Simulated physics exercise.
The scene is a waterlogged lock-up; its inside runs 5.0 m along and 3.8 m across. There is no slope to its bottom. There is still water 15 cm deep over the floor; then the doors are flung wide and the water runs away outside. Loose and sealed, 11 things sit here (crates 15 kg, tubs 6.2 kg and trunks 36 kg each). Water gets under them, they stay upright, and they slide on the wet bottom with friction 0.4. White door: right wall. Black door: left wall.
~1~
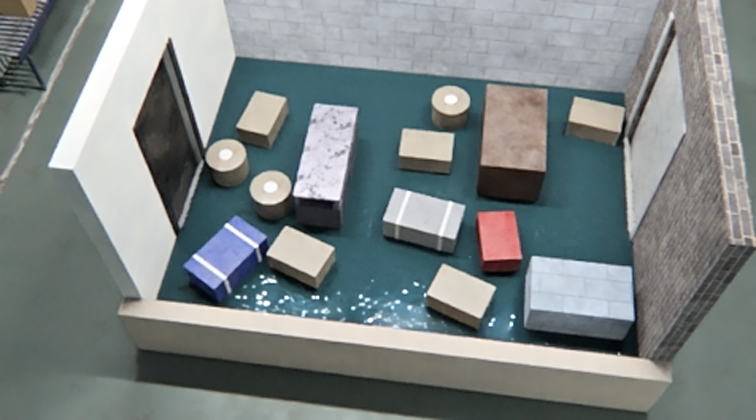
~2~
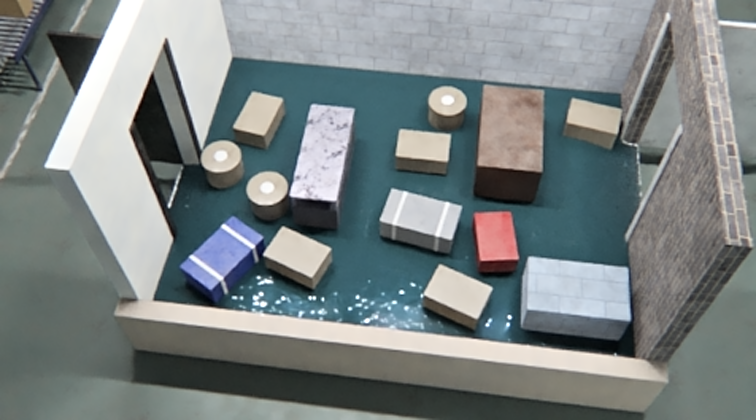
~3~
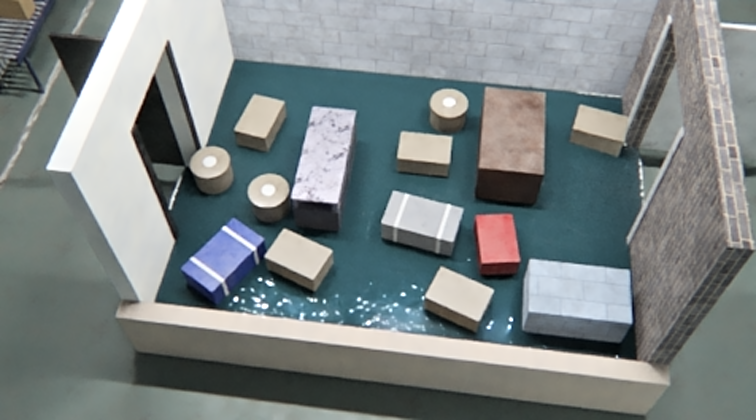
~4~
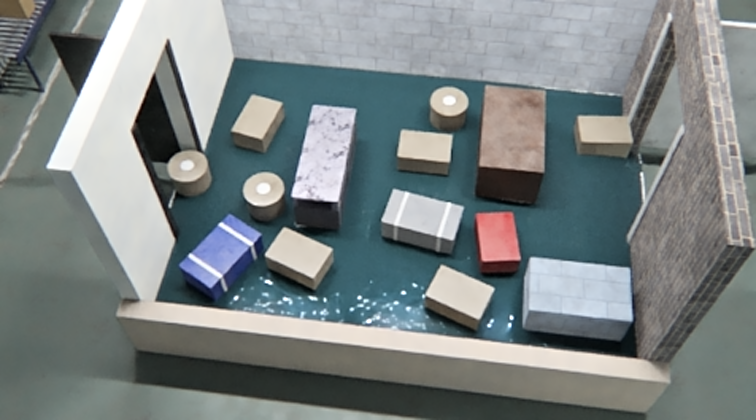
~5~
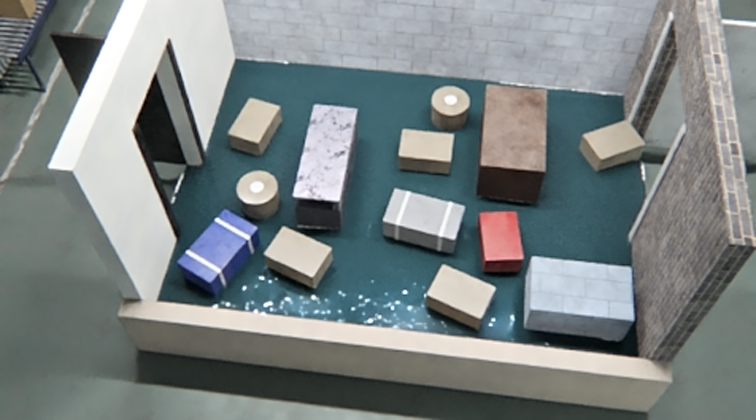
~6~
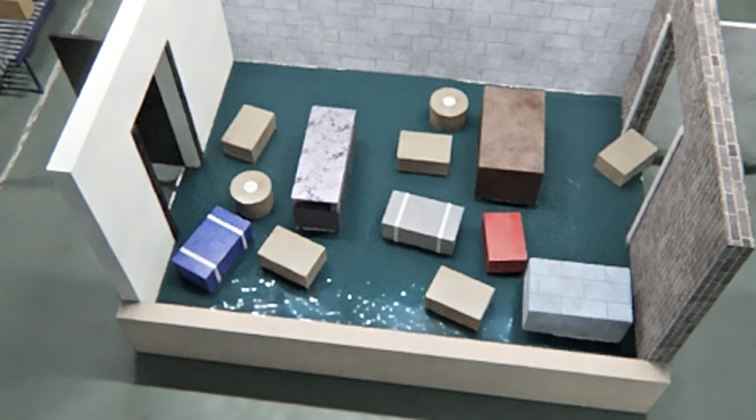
A flooded room's side doors open, a round tub drifts out left, and some boxes shift.
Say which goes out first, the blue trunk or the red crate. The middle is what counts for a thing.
Red.
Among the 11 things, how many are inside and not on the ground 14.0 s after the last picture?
The count is 3.
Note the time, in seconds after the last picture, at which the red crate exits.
Somewhere near 4.0 s.
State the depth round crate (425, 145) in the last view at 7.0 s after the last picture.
Roughly 9 cm.
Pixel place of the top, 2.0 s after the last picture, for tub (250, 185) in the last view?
My estimate: Around (212, 179).
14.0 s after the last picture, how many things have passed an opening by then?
The number I get is 6.
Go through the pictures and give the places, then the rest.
The first picture shows the blue trunk at (226, 251) floats; the red crate at (499, 235) floats; about 2380 L in view; 0 of 11 have shifted.
The second picture shows the blue trunk at (222, 252) floats; the red crate at (496, 236), afloat; about 2350 L in view; 0 of 11 have shifted.
The third picture shows the blue trunk at (223, 254), afloat; the red crate at (498, 238) floats; 15 cm deep round most things; 2 of 11 have shifted.
The fourth picture shows the blue trunk at (221, 250), afloat, 6 cm from its start; the red crate at (498, 236), afloat; 15 cm deep round most things; 4 of 11 have shifted.
The fifth picture shows the blue trunk at (218, 245), afloat, 14 cm from its start; the red crate at (501, 236), afloat; 14 cm deep round most things; 5 of 11 have shifted.
The sixth picture shows the blue trunk at (212, 241), afloat, 23 cm from its start; the red crate at (505, 236) floats, 9 cm from its start; about 2130 L in view; 7 of 11 have shifted.
Then, 2.0 s after the last picture the blue trunk is near (191, 226), 0.6 m from its start, aground; the red crate is near (574, 227), 0.9 m from its start, afloat; 2 of 11 are out; 8 afloat.
Then, 7.0 s after the last picture the blue trunk is near (175, 195), 1.0 m from its start, aground; the red crate has gone out (3.9 s after the last picture); 5 of 11 are out; 4 afloat.
Then, 14.0 s after the last picture the blue trunk is near (175, 195), 1.0 m from its start, aground; the red crate has gone out (3.9 s after the last picture); 6 of 11 are out; 3 afloat.
Then, 18.0 s after the last picture the blue trunk is near (175, 195), 1.0 m from its start, aground; the red crate has gone out (3.9 s after the last picture); 6 of 11 are out; 0 afloat.
